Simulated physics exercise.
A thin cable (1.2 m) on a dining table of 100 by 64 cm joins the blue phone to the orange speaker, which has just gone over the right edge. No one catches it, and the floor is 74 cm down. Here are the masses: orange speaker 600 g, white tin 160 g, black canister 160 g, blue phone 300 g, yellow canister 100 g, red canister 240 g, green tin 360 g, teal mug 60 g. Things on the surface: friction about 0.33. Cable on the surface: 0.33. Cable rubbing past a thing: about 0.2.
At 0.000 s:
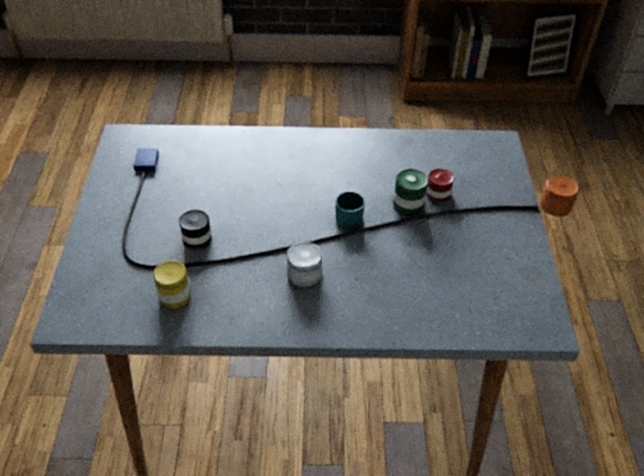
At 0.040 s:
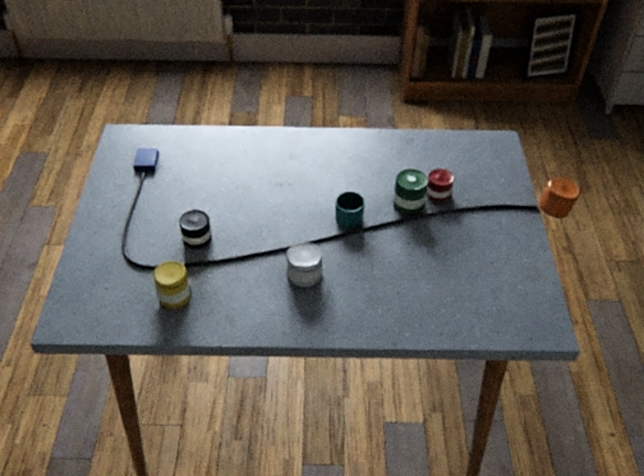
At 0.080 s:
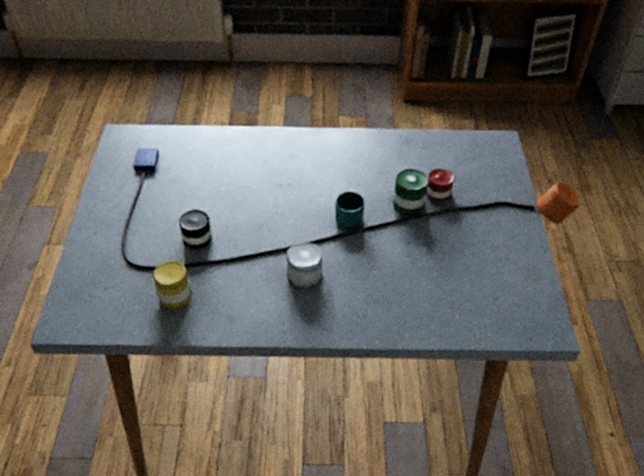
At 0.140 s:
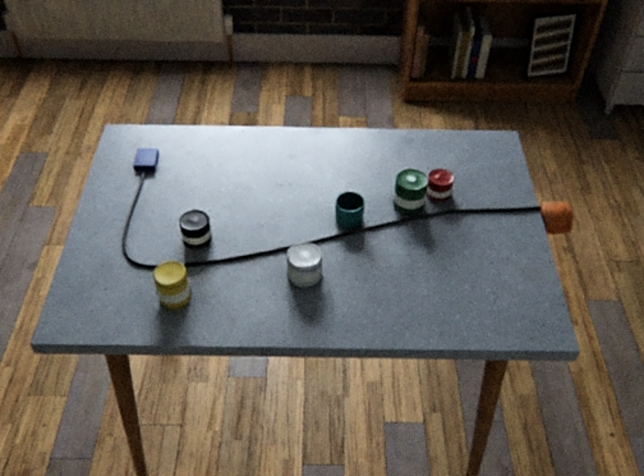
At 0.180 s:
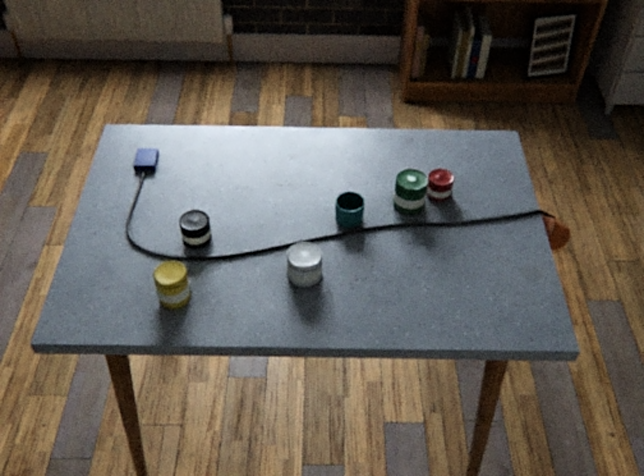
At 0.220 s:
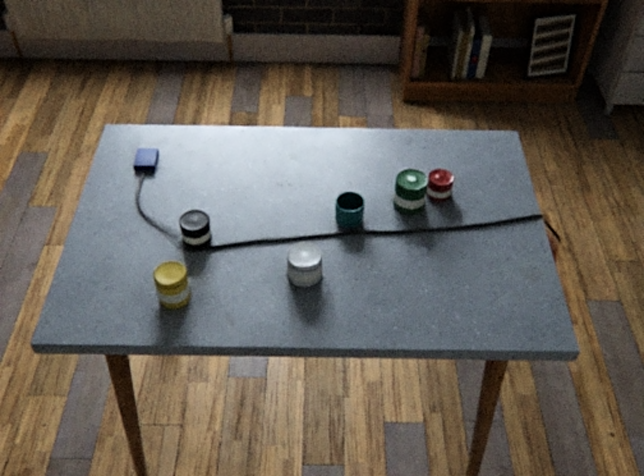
The clip opens on a gray table holding several small canisters and tins, a teal mug, and a blue phone cabled to an orange speaker at the right edge. The speaker tilts, then drops below the tabletop, and the cable slides and straightens across the surface while the containers stay still.
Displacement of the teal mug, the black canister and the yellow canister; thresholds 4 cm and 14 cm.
Displacement: Teal mug - high; black canister - high; yellow canister - low.
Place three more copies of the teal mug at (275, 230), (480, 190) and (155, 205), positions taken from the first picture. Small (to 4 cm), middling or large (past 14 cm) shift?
Shift 1: Major. Shift 2: Minor. Shift 3: Major.
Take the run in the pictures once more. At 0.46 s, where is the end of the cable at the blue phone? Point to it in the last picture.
Look around (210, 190) and you'll see it.
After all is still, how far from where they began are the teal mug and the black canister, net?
Lab note - teal mug approx. 25 centimetres, black canister over the edge.
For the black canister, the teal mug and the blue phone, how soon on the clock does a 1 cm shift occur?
Black canister: 0.26 s; teal mug: 0.36 s; blue phone: 0.28 s.
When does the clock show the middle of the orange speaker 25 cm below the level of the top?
Roughly 0.30 s.
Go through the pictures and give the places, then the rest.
The first frame shows teal mug (350, 201); black canister (194, 219); yellow canister (170, 272); cable runs through (487, 208) (387, 223) (278, 249) (131, 211).
The second frame shows orange speaker (563, 187); cable runs through (485, 207) (277, 250) (131, 211).
The third frame shows orange speaker (559, 203); cable runs through (483, 206) (276, 250) (131, 211).
The fourth frame shows orange speaker (555, 218); cable runs through (489, 210) (279, 249) (131, 211).
The fifth frame shows orange speaker (550, 233); cable runs through (512, 216) (131, 211).
The sixth frame shows teal mug (350, 201); black canister (194, 220); yellow canister (170, 272); cable runs through (543, 216) (443, 228) (329, 234) (220, 246) (142, 210).
By 0.5 s, the cable's tail end at (210, 190); black canister 31 cm off its start, teal mug 10 cm off its start, blue phone 15 cm off its start.
By 0.7 s, the cable's tail end at (357, 234); black canister over the edge, teal mug 26 cm off its start, blue phone 49 cm off its start.
By 1.0 s, the cable's tail end at (426, 254); black canister over the edge, teal mug 26 cm off its start at (377, 126), blue phone 64 cm off its start at (410, 247).
By 1.2 s, the cable's tail end at (429, 255); black canister over the edge, teal mug 26 cm off its start, blue phone 64 cm off its start.
By 2.4 s, the cable's tail end at (429, 255); black canister over the edge, teal mug 26 cm off its start at (377, 126), yellow canister 0 cm off its start at (170, 272), blue phone 64 cm off its start at (413, 247).
